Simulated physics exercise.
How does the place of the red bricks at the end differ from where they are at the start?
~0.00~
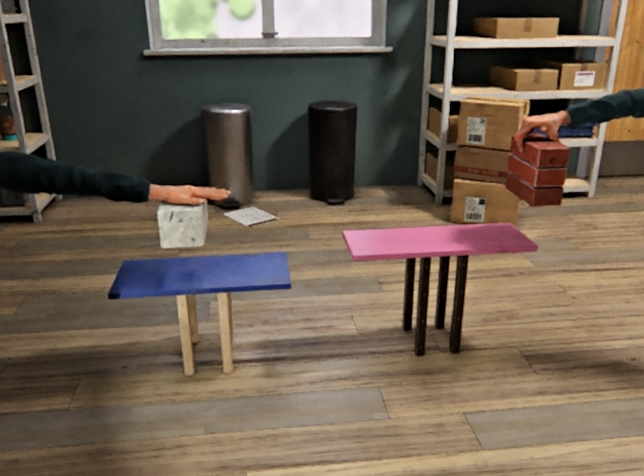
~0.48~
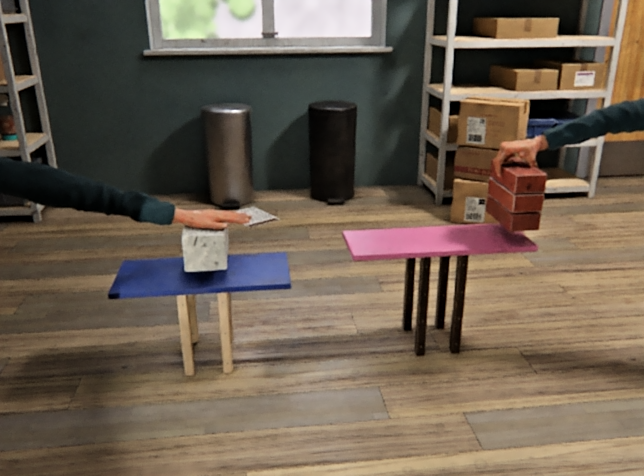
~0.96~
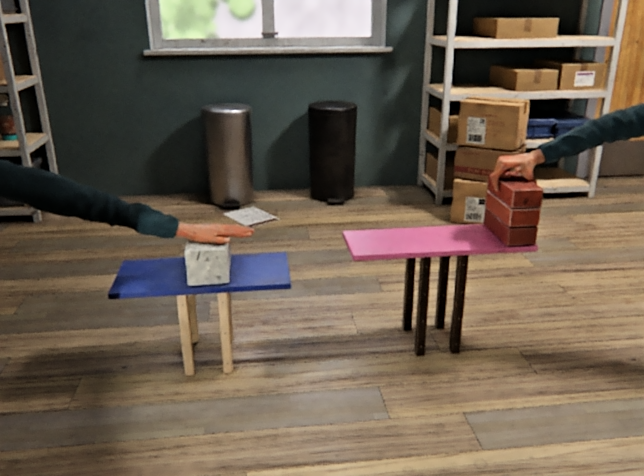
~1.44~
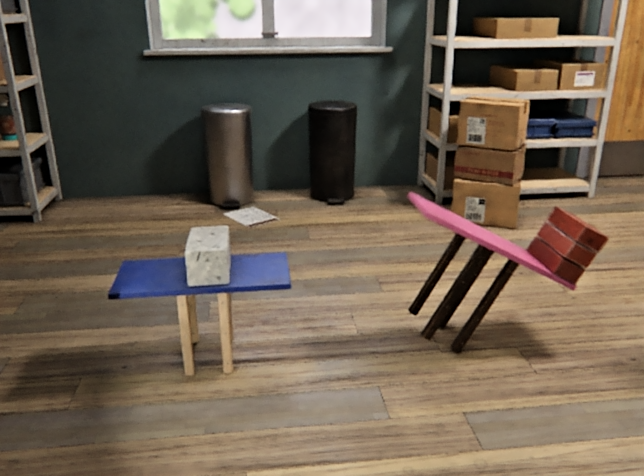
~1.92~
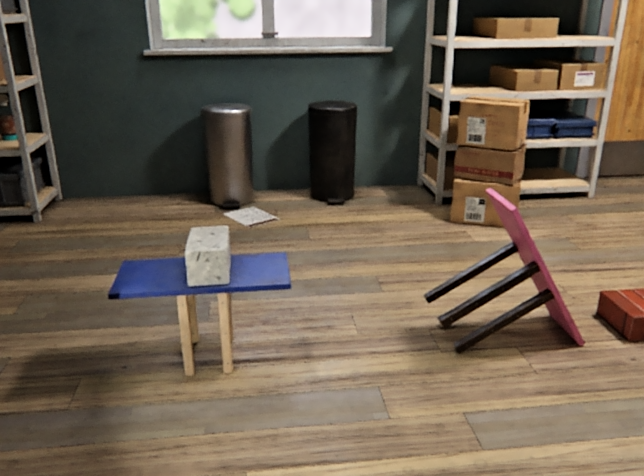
At the start the red bricks are held by a hand above the right end of the pink stand, in front of the boxes and shelf. At the end they are lower and farther right, on the wooden floor beside the tipped pink stand.
